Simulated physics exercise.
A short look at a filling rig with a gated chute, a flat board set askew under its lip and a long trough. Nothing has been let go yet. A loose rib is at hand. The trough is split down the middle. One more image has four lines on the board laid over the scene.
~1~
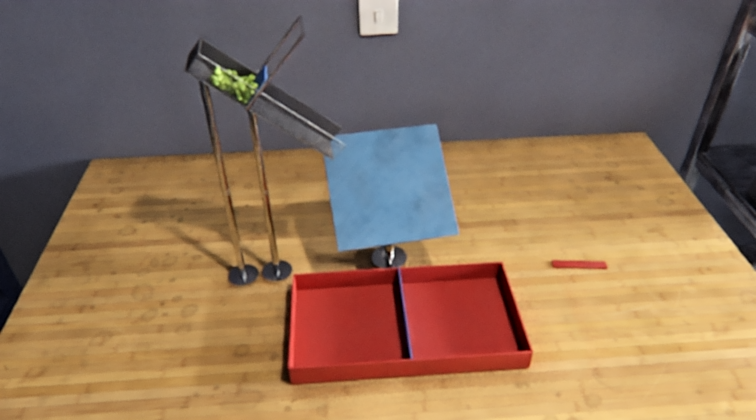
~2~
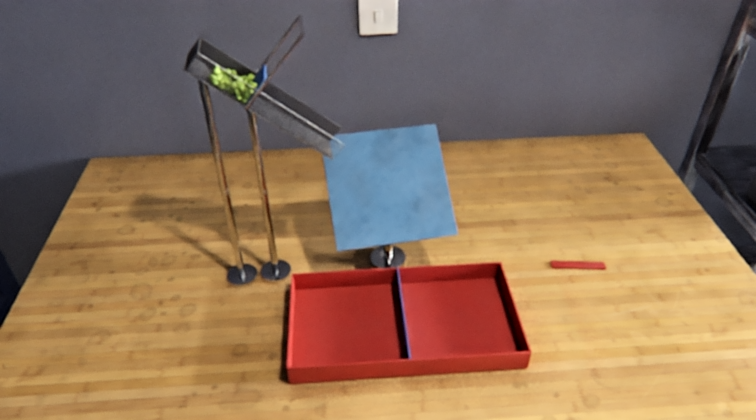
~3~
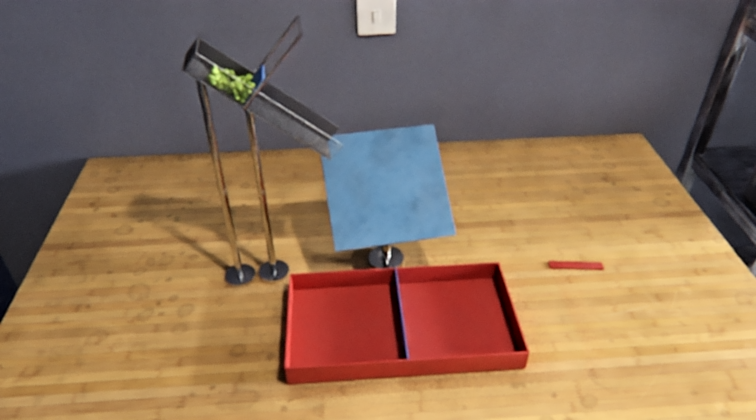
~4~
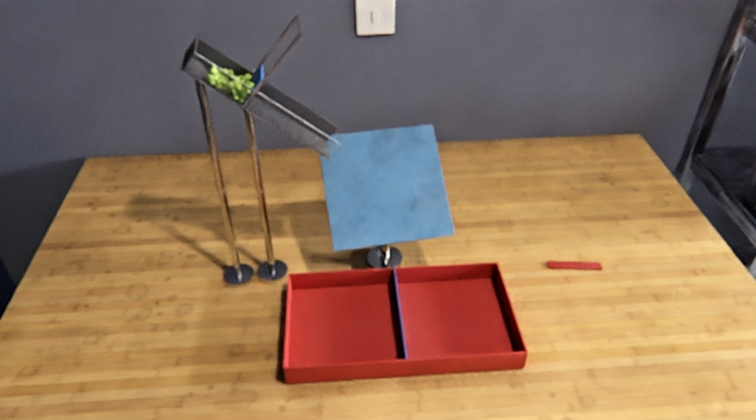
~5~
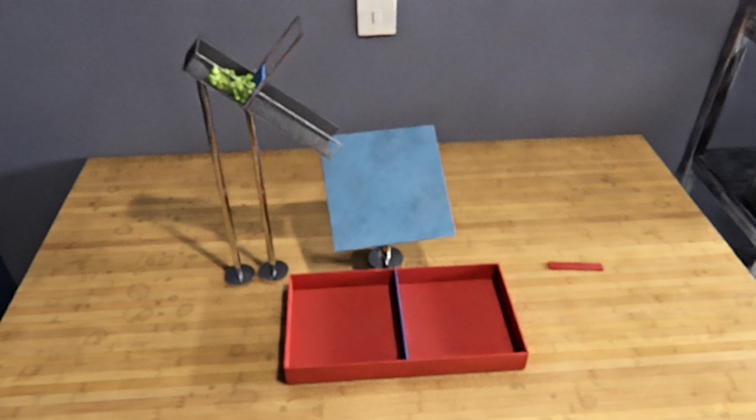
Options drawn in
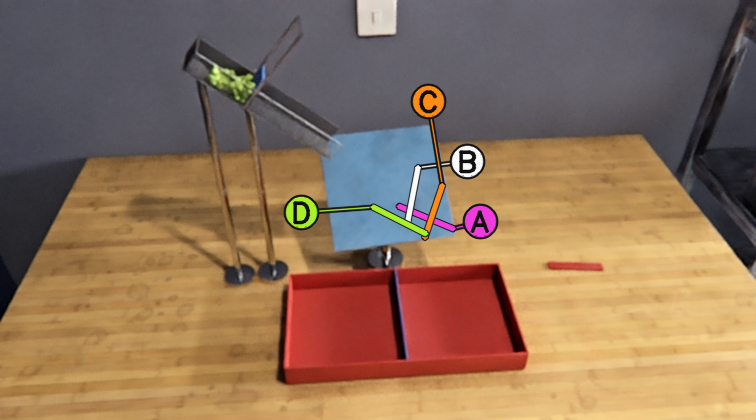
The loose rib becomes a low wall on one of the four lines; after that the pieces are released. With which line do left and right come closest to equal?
The best line is B.
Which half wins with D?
More lands on the right.
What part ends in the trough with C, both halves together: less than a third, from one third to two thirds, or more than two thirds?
Line C gives more than two thirds.
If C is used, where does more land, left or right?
Right.
On the marked copy, line A from (399, 206) to (453, 228); line B from (418, 167) to (407, 220); line C from (442, 185) to (424, 237); line D from (373, 207) to (425, 233).
With A, of what is caught, about a tenth in the left half, the larger part in the right.
With B, of what is caught, roughly a third in the left half, roughly two thirds in the right.
With C, of what is caught, about a tenth in the left half, the larger part in the right.
With D, of what is caught, about a tenth in the left half, almost all in the right.
